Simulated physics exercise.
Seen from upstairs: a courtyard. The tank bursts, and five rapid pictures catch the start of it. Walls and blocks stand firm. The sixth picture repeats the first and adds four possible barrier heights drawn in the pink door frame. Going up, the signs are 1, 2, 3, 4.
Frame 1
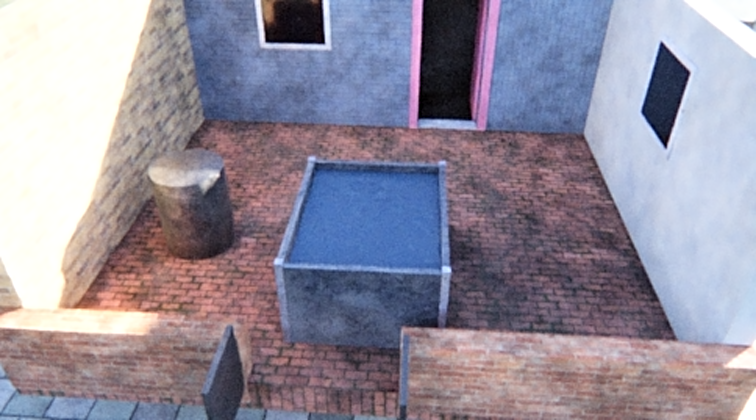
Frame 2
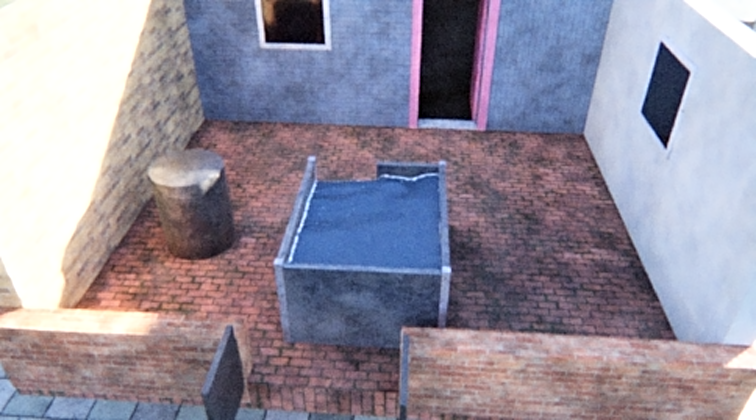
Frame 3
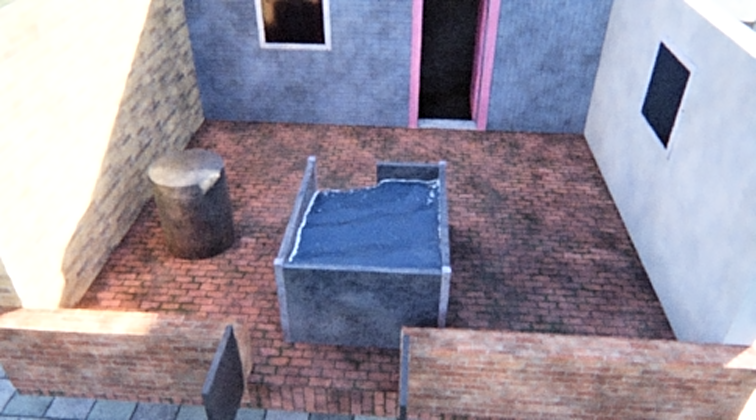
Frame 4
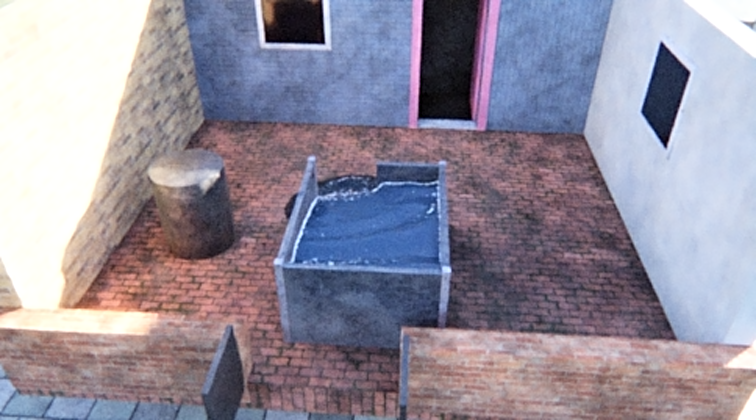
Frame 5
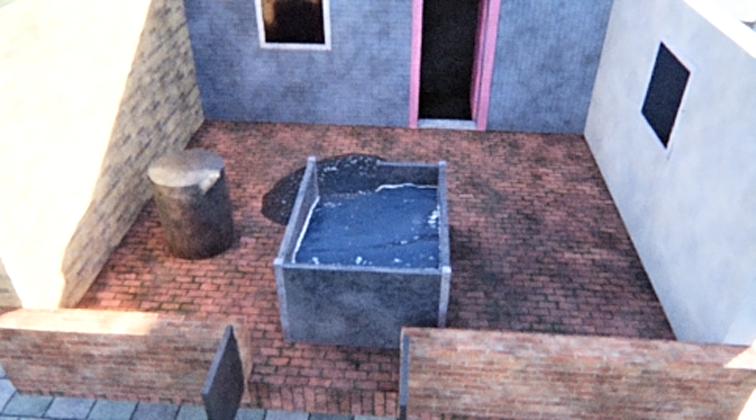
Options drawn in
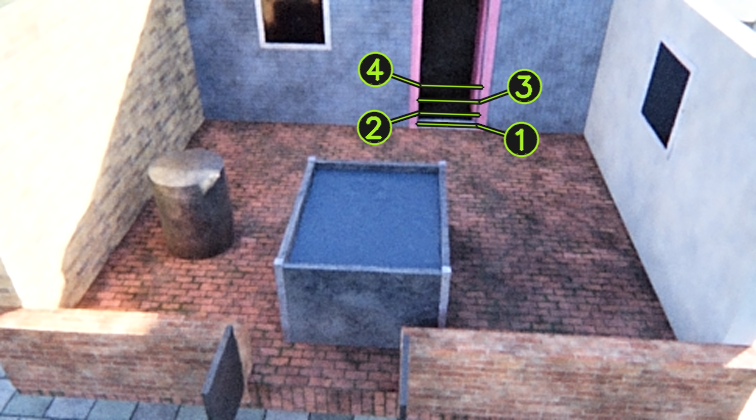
A red-brick courtyard is seen from upstairs, with a blue-grey wall and pink doorway at the back and a white wall on the right. A grey tank of blue water stands in the middle, a dark drum to its left, and a gate hangs open in the low front wall. The camera stays still as a gap opens in the tank's far side, the water sinks and ripples, and a dark pool spreads behind it.
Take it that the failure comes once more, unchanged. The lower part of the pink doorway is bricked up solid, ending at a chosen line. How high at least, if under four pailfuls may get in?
Choose 2.
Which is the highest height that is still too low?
Height 1.
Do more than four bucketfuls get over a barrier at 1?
Yes, that goes wrong.
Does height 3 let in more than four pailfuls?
No, not at all.
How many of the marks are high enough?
Three of the four.
In lime, 1 at (447, 124); 2 at (448, 114); 3 at (449, 101); 4 at (450, 86); from the bottom up 1, 2, 3, 4.
With 1, about 12 bucketfuls get in.
With 2, a splash gets over, under a bucket.
With 3, nothing gets over.
With 4, nothing gets over.
